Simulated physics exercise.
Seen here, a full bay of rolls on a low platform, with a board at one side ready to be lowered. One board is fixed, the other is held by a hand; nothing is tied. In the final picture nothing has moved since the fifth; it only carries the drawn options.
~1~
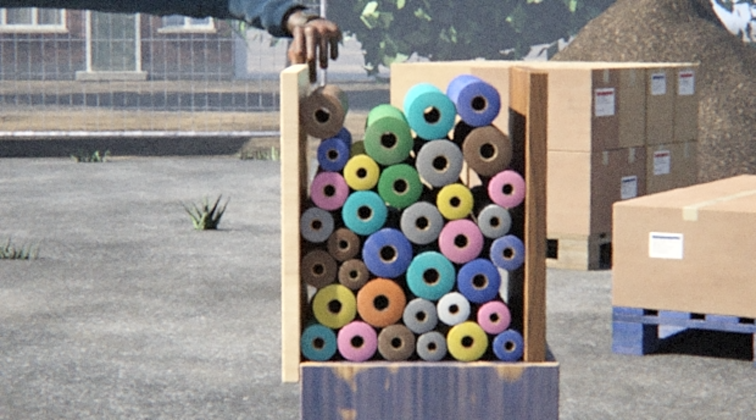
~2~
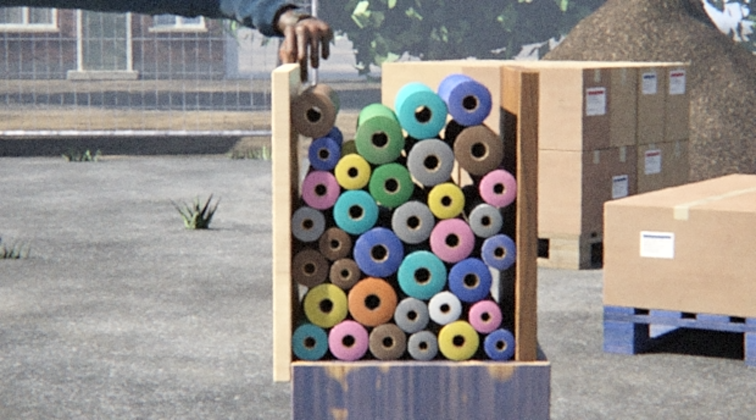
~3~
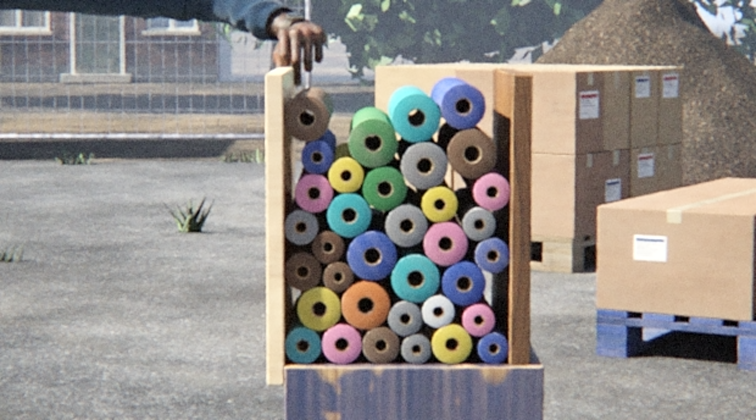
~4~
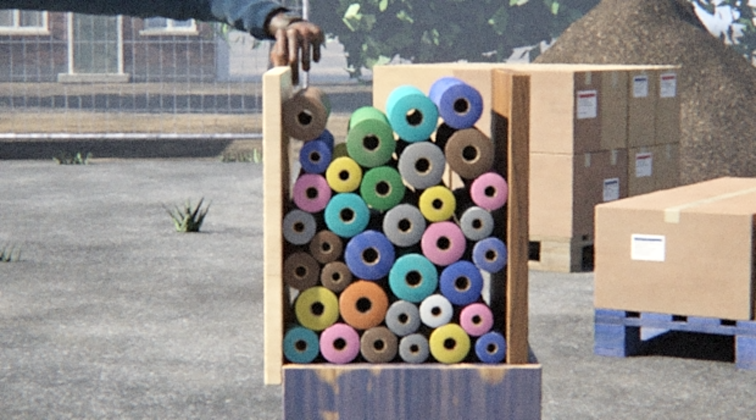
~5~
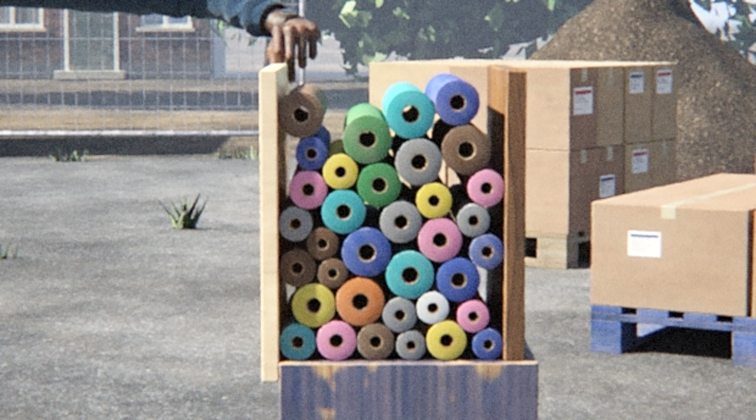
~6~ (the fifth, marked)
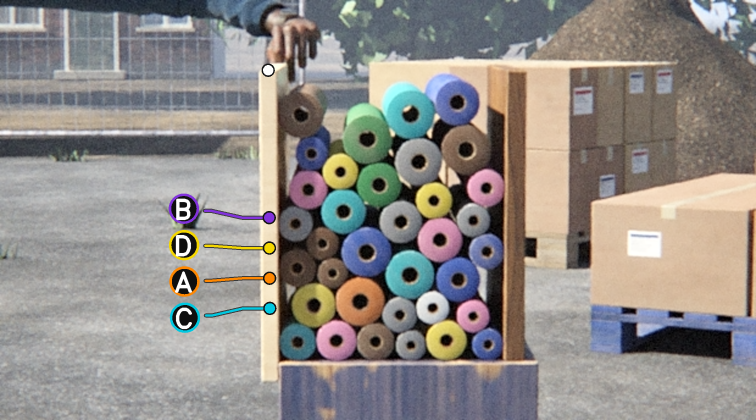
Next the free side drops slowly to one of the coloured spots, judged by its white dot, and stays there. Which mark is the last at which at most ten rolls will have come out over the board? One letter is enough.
A is the limit.
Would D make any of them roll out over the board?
Yes, at D.
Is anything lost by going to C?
Yes.
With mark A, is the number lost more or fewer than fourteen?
At A, fewer than fourteen.
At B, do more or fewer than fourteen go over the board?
It loses fewer than fourteen.
On the marked copy, A at (270, 278); B at (269, 218); C at (270, 309); D at (269, 248); the white dot at (268, 70).
Following A. Soon after the start, top of the board (277, 158).
Later, top of the board (278, 252).
In the end, top of the board (278, 277), about seven out over the board.
As for the rest, B none out over the board; C more than ten out over the board; D two out over the board.
